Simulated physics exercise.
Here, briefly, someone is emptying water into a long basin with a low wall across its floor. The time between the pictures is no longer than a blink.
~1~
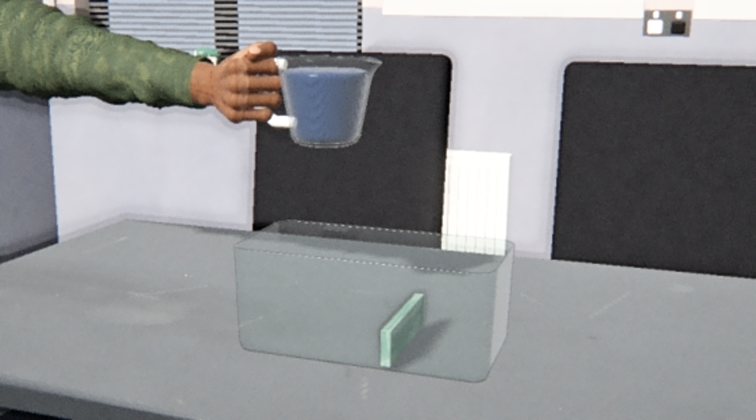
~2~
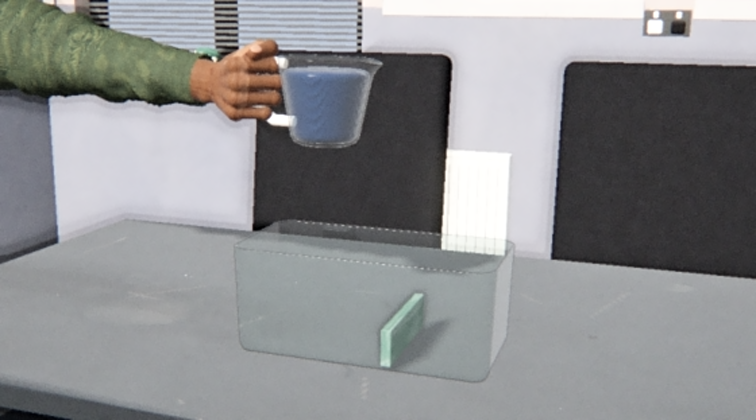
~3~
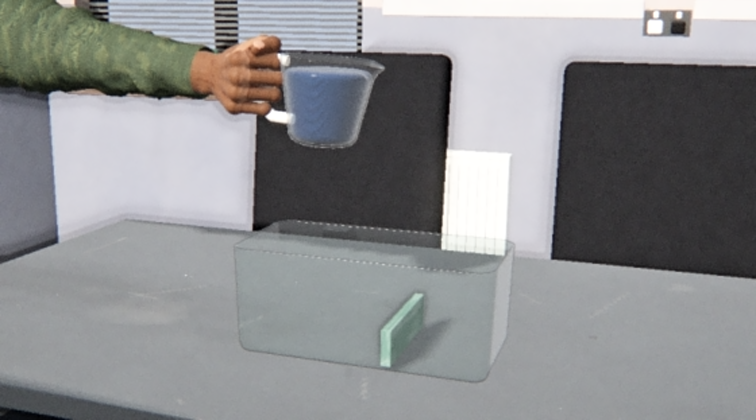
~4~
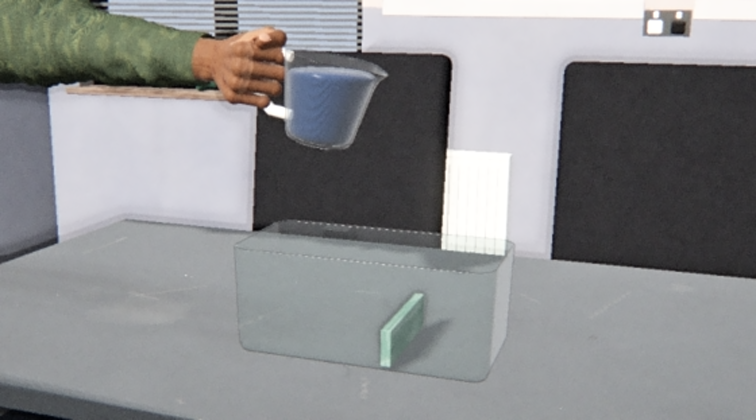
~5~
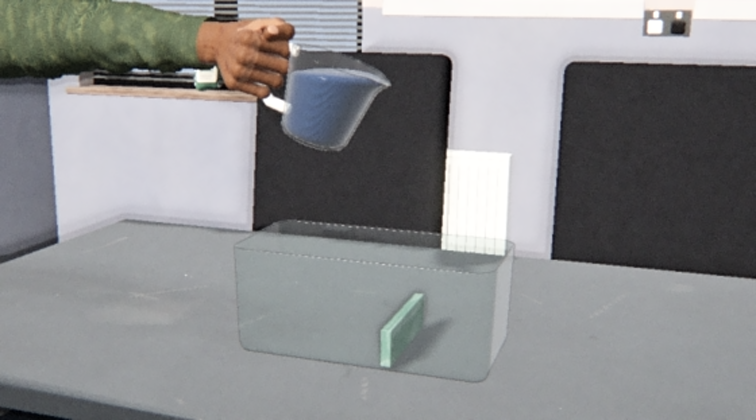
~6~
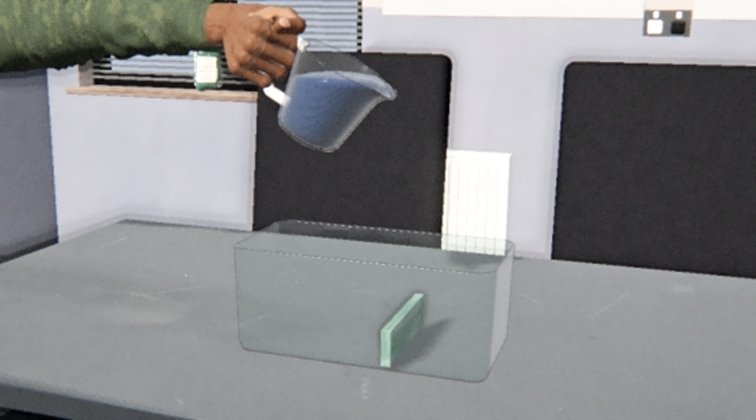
A hand in a green camouflage sleeve holds a clear jug of blue liquid nearly upright above a long transparent basin with a low green wall inside. The hand then tilts the jug steadily to the right, its spout dipping as the liquid shifts toward the lip.
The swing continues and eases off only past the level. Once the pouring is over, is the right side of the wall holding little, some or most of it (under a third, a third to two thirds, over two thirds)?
It holds most.
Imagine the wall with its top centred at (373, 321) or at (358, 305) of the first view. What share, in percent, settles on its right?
85 % and 95 %, roughly.
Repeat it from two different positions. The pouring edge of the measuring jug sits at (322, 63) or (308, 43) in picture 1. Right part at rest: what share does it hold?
One after the other: 5 %, 5 %.
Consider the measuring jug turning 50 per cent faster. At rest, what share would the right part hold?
It comes to 85 per cent or so.
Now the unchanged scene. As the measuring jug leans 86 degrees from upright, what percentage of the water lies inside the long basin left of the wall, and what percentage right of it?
On the left near 0 in a hundred, on the right near 20 in a hundred.
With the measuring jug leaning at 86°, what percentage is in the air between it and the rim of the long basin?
Share in flight: Approx. 35 %.
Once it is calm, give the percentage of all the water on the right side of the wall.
Something like 90 per cent, roughly.
A moment on, the measuring jug is tipped on its side and 46 per cent is still to pour, 0 is left of the wall and 21 right of it.
Next, the measuring jug is tipped right over and 6 per cent is still to pour, 4 is left of the wall and 77 right of it.
Then the measuring jug is tipped right over and 0 per cent is still to pour, 9 is left of the wall and 89 right of it.
Later the measuring jug is tipped right over and 0 per cent is still to pour, 10 is left of the wall and 89 right of it.
In the end 10 per cent lies left of the wall, 89 right of it and 1 outside.
